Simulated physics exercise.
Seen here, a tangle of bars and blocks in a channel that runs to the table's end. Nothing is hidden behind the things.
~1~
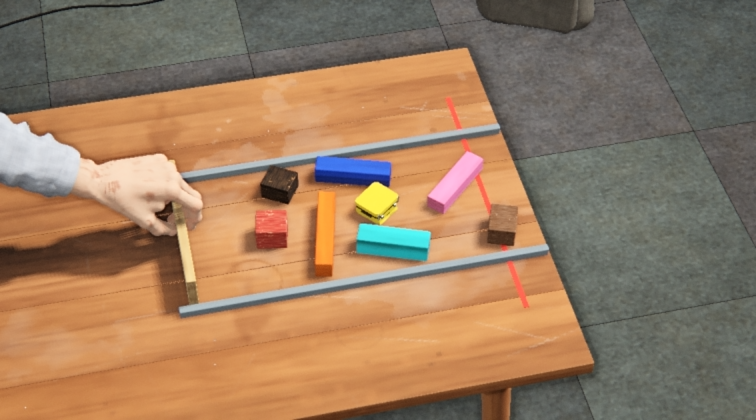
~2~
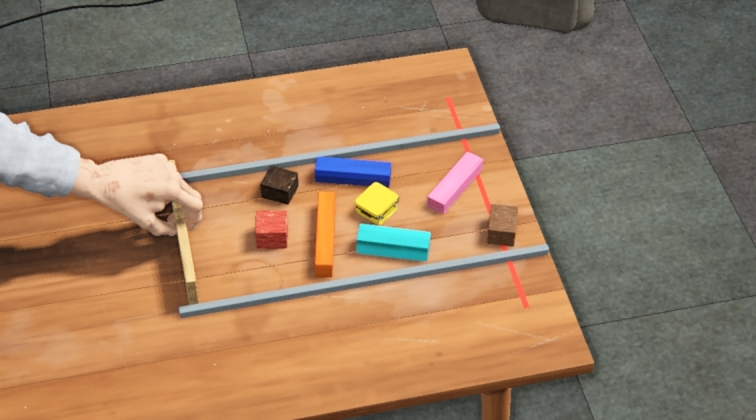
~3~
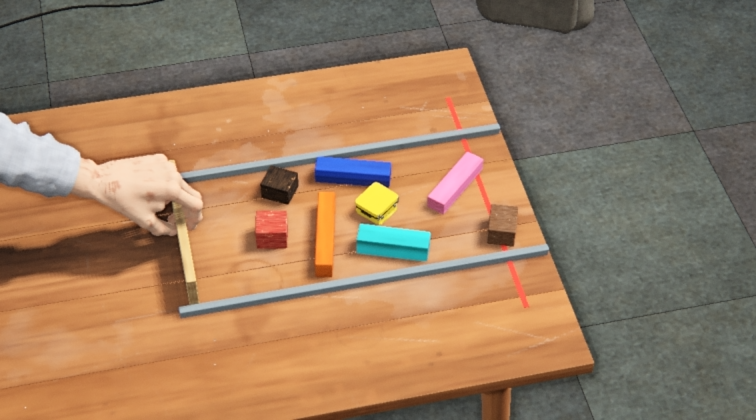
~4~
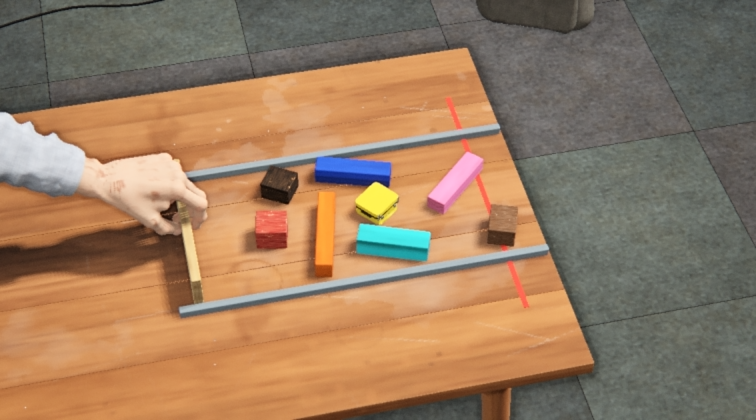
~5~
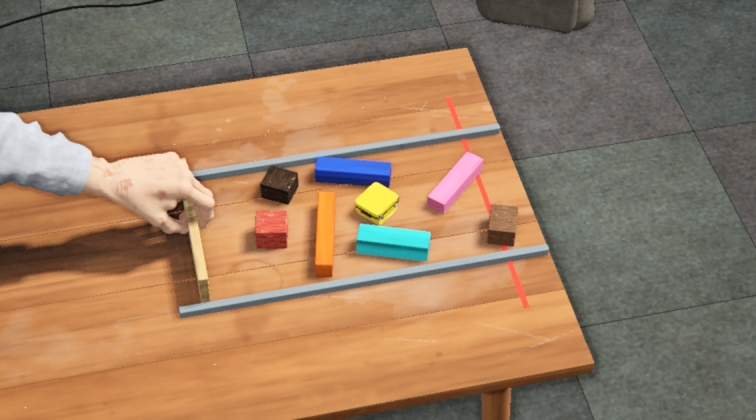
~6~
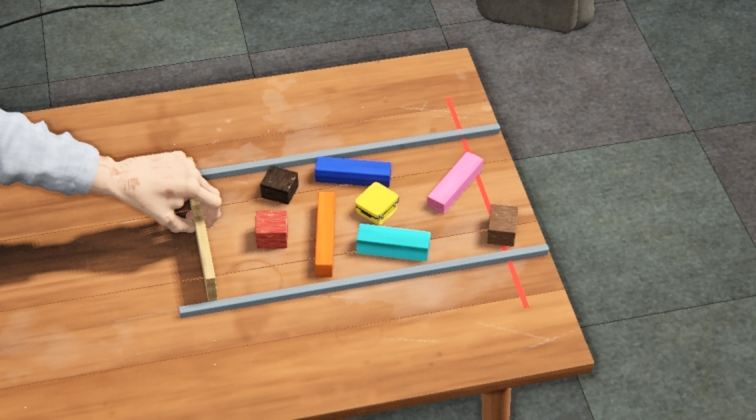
Hand sliding a thin wooden board slightly right between two grey rails on a table, the coloured sticks and blocks staying still.
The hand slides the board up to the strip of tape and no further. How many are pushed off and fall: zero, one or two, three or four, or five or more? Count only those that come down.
In the end the number that fall off is five or more.
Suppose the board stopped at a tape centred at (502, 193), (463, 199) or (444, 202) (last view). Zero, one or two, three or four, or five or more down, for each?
The falls would be at least five; either one or two; one or two.
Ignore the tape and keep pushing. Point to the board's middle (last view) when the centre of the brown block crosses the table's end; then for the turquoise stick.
At (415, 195) for the brown block; at (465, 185) for the turquoise stick.
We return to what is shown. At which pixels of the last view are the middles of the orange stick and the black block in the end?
The orange stick at (524, 210), the black block at (483, 145).
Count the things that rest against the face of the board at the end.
3 of them.
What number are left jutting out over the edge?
That would be 1.
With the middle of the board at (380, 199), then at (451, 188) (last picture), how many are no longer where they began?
At the one place 8, at the other 8.
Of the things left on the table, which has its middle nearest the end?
It is the orange stick.
Soon after, none off yet; brown block at rest near (503, 225); pink stick at rest near (455, 183); turquoise stick displaced a little near (408, 244).
In the end, the number that fall off is five or more; gone, blue stick, yellow case, turquoise stick, pink stick and brown block.
